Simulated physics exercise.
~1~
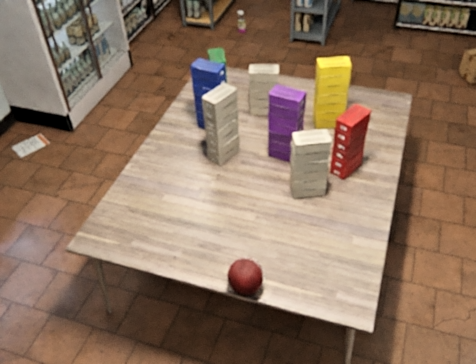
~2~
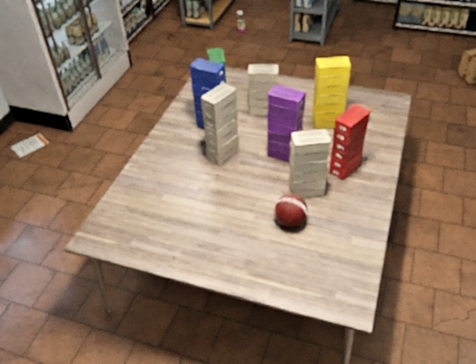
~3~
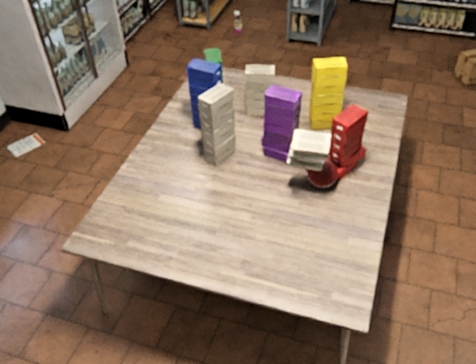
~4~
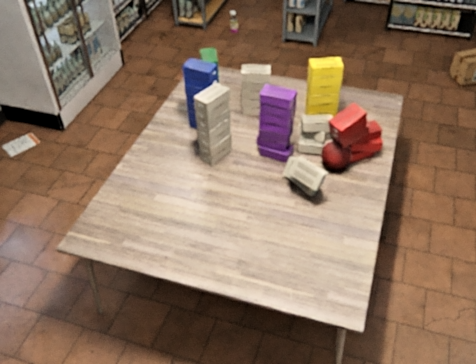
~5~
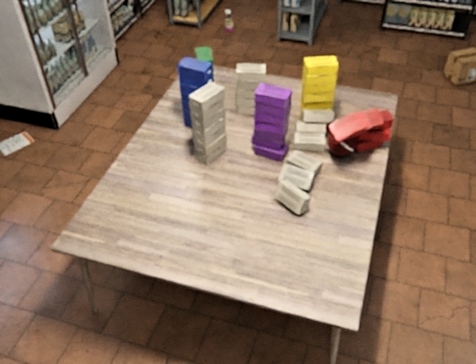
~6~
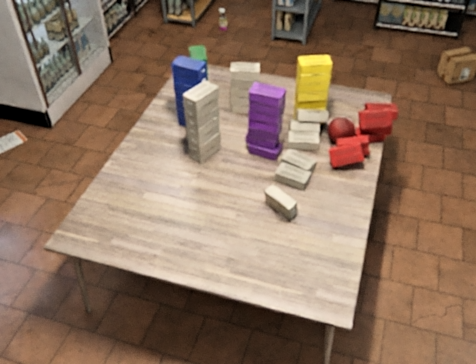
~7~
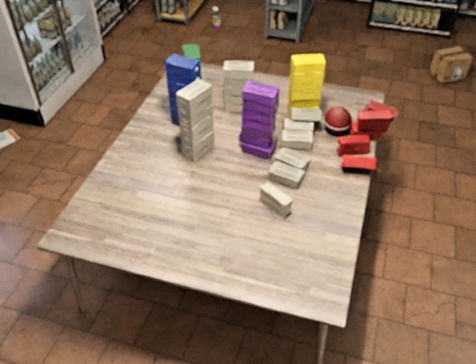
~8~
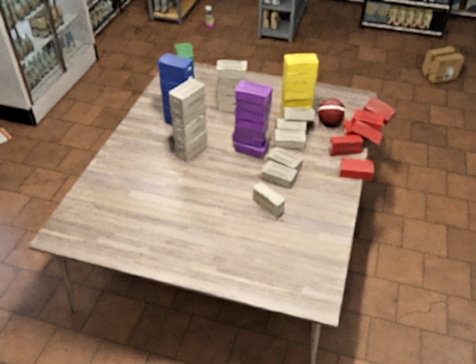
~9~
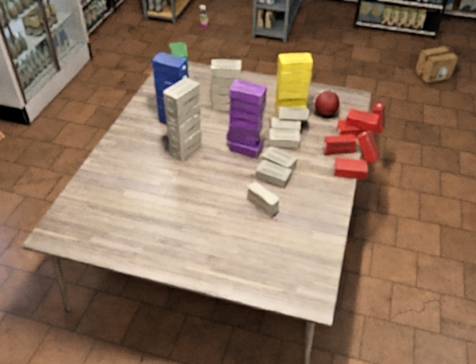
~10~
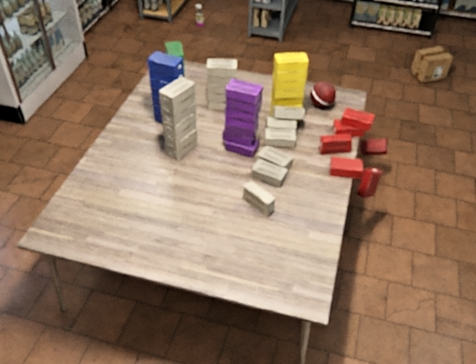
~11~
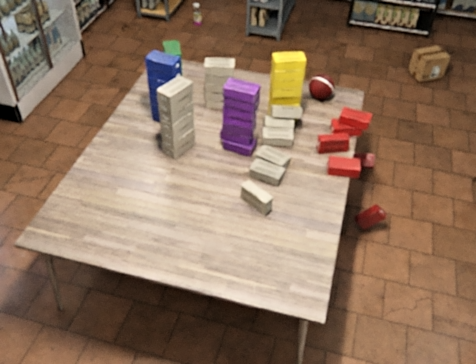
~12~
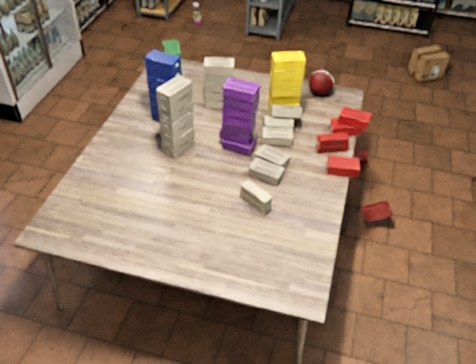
In a shop, a dark red ball rolled across a wooden table into a pale stack and the red one beside it, toppling both, then drifted toward the back as a red piece dropped to the floor and the purple and yellow stacks stayed standing.
